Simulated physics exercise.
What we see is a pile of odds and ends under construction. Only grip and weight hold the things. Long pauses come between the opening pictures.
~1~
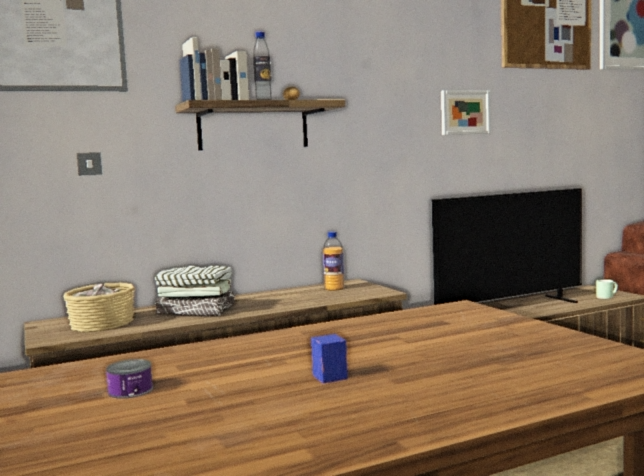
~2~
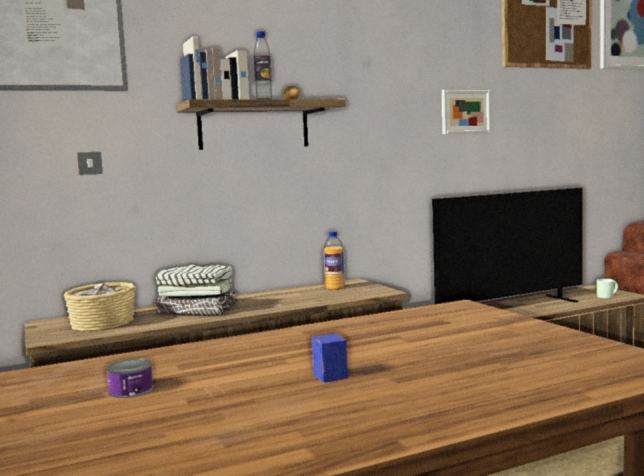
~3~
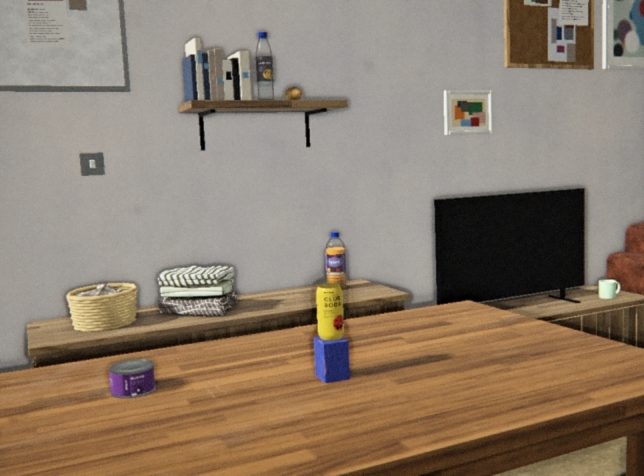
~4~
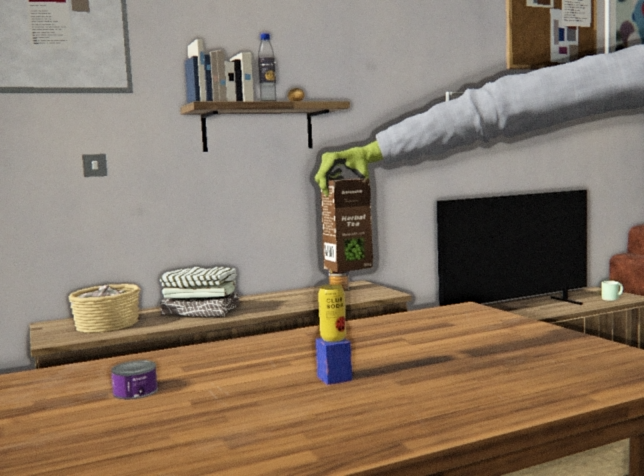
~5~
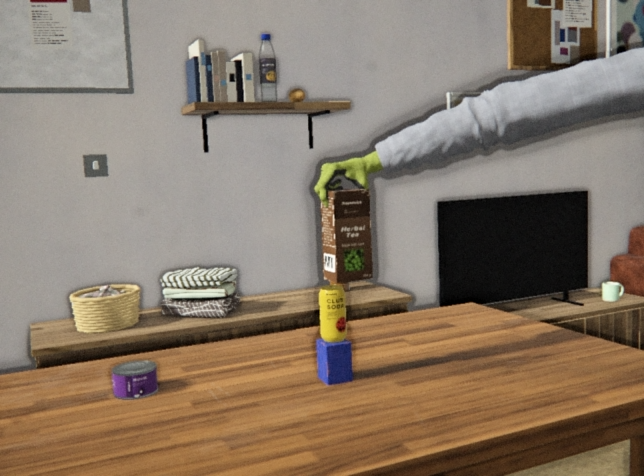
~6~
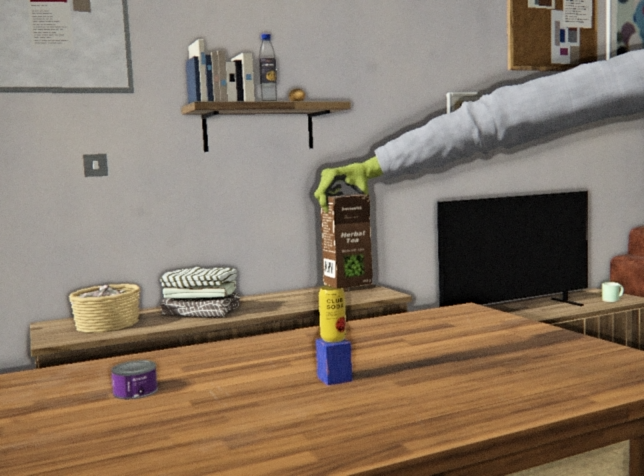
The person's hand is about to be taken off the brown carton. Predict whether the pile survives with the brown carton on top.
It falls over.
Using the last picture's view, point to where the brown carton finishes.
Roughly at pixel (413, 342).
Then, 0.40 s on from there, brown carton now fallen.
Then, 0.60 s on from there, things are still on the move.
Then, 0.80 s on from there, as before.
In the end, fallen, brown carton; the other 3 unmoved. At the end, from the last picture's camera, brown carton near (413, 342). The pile gives way.
